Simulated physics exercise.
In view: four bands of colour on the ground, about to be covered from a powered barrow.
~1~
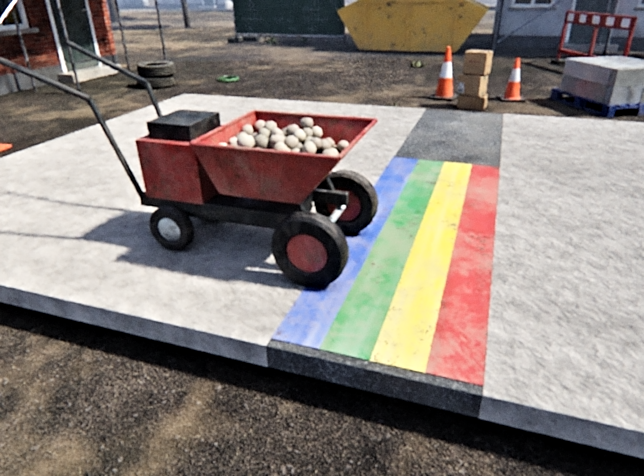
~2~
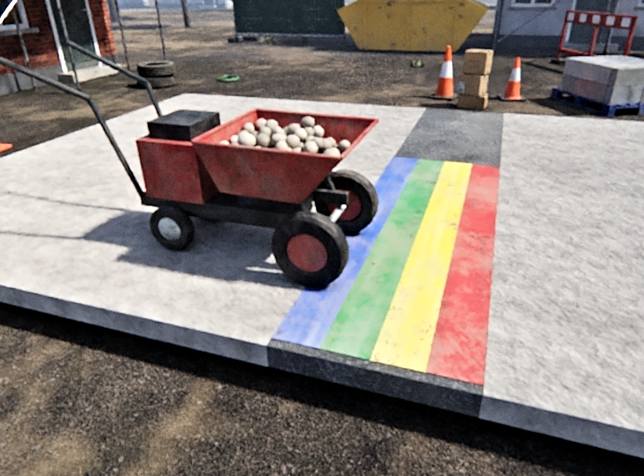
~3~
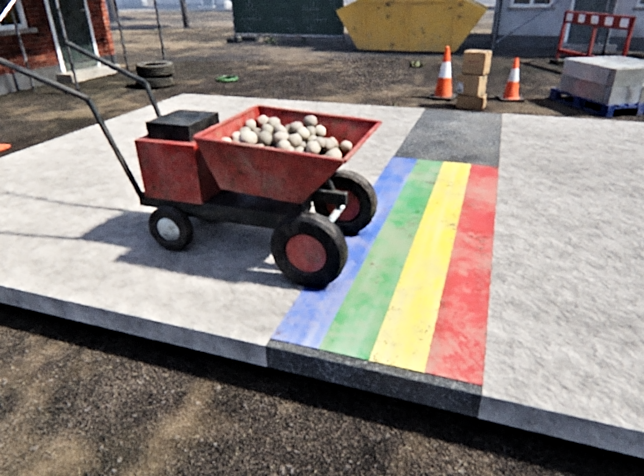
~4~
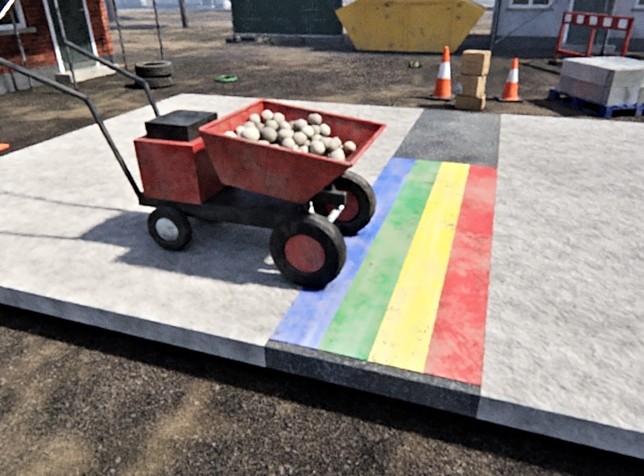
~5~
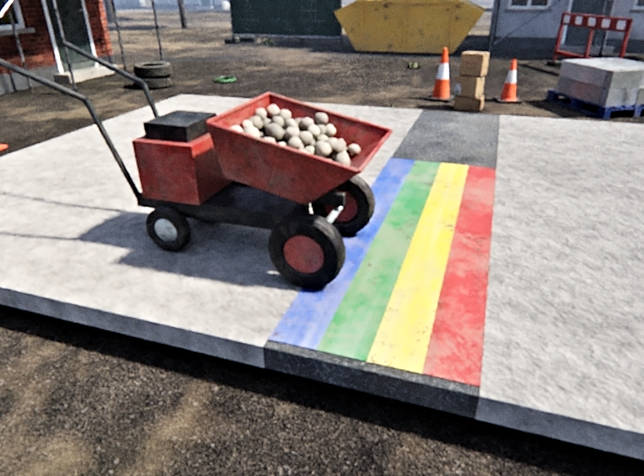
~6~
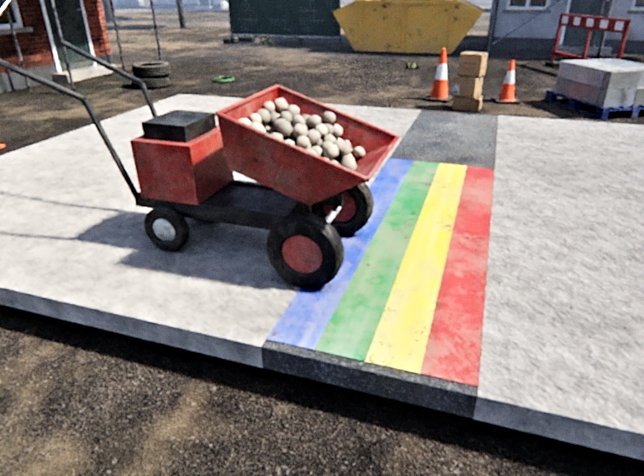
The red skip of a wheeled barrow, loaded with rounded pale stones, sits level, then gradually tilts forward to the right, its rear rising while the wheels stay beside blue, green, yellow and red bands painted on the ground.
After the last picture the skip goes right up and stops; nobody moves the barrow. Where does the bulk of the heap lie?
The red one gets the largest share.
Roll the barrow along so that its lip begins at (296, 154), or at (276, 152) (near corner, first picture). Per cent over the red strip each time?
About 20 and 10 per cent.
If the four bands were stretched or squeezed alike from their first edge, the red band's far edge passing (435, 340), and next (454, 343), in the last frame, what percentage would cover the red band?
Near 30 % and 40 %.
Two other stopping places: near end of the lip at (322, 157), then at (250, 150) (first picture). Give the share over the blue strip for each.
First some 0, then 20 per cent.
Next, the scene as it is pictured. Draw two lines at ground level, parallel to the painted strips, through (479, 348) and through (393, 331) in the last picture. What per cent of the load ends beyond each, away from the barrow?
First some 30, then 80 per cent.
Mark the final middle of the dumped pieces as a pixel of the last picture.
Roughly at (466, 273).
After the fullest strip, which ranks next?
In second place: Yellow.
Soon, skip tipped steeply; all in the skip.
A while on, skip tipped right over; about two thirds in the skip; a small part over the yellow strip; about a quarter over the red strip.
Towards the end, skip tipped right over; about a quarter in the skip; about a quarter over the yellow strip; about a third over the red strip; about a quarter off the paint.
Finally, skip tipped right over; about a quarter in the skip; none over the blue strip; none over the green strip; about a quarter over the yellow strip; about a third over the red strip; about a quarter off the paint.
